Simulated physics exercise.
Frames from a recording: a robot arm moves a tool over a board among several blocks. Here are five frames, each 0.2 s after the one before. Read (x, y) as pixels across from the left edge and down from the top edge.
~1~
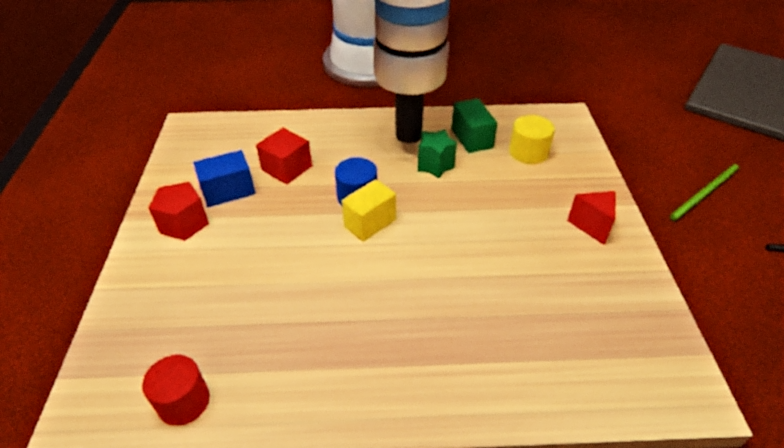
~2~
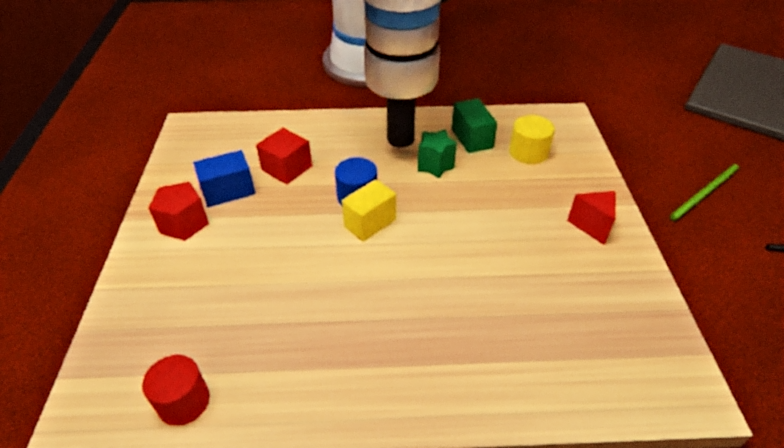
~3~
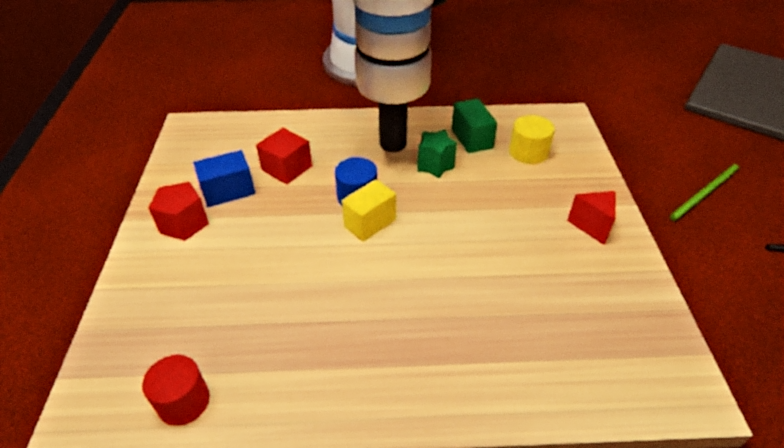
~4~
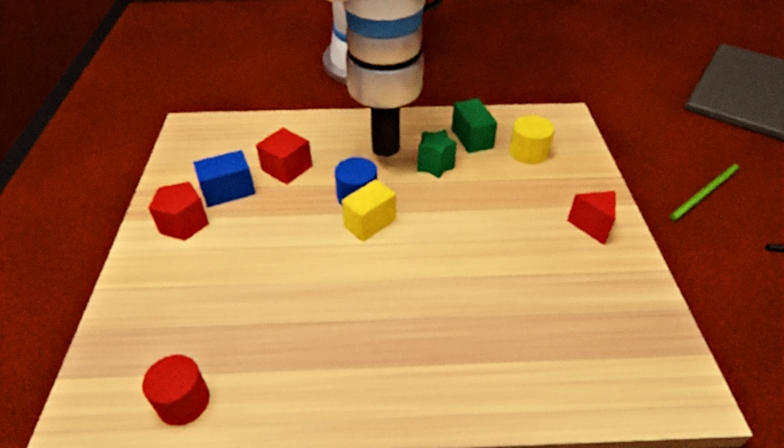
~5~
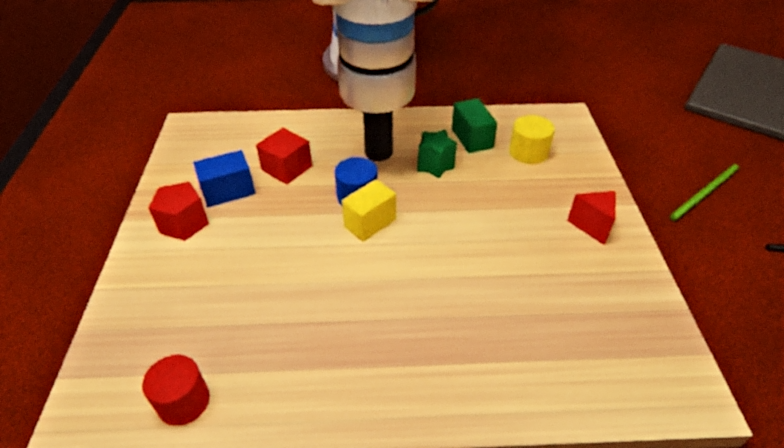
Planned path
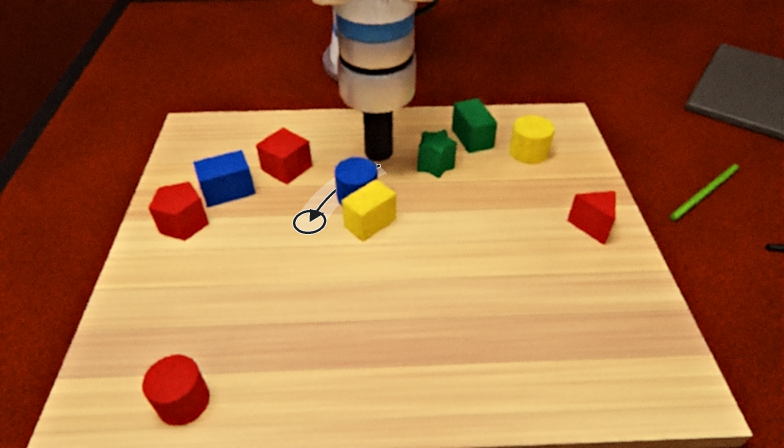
Robot arm with a dark tool tip moving slowly left and slightly nearer over a wooden board, the colourful blocks staying still.
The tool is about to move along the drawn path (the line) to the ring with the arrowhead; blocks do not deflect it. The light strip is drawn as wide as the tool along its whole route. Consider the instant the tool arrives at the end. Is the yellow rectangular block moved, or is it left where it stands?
Once the path is done, it is somewhere new.
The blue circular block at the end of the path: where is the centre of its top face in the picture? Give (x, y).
The centre of its top face lies at (337, 210).
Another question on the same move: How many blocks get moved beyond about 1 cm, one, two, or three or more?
My count: 2.
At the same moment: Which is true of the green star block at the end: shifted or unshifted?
The result: It stays put.
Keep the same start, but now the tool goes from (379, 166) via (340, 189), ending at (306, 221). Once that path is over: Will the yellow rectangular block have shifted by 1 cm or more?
Answer: Yes.
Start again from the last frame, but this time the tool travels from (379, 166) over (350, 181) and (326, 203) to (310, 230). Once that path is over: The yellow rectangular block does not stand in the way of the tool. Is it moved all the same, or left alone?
It ends up somewhere else.
Path on the board, from (379, 166) over (351, 179) and (328, 198) to (310, 222).
What follows on the original path. One third of the way, tool at (350, 167); blue circular block at (351, 177); yellow rectangular block at (370, 198).
Two thirds of the way, tool at (326, 185); blue circular block at (342, 193); yellow rectangular block at (377, 205).
At the end, tool at (308, 209); blue circular block at (337, 210); yellow rectangular block at (380, 208), turned 25° anticlockwise; green star block in place.
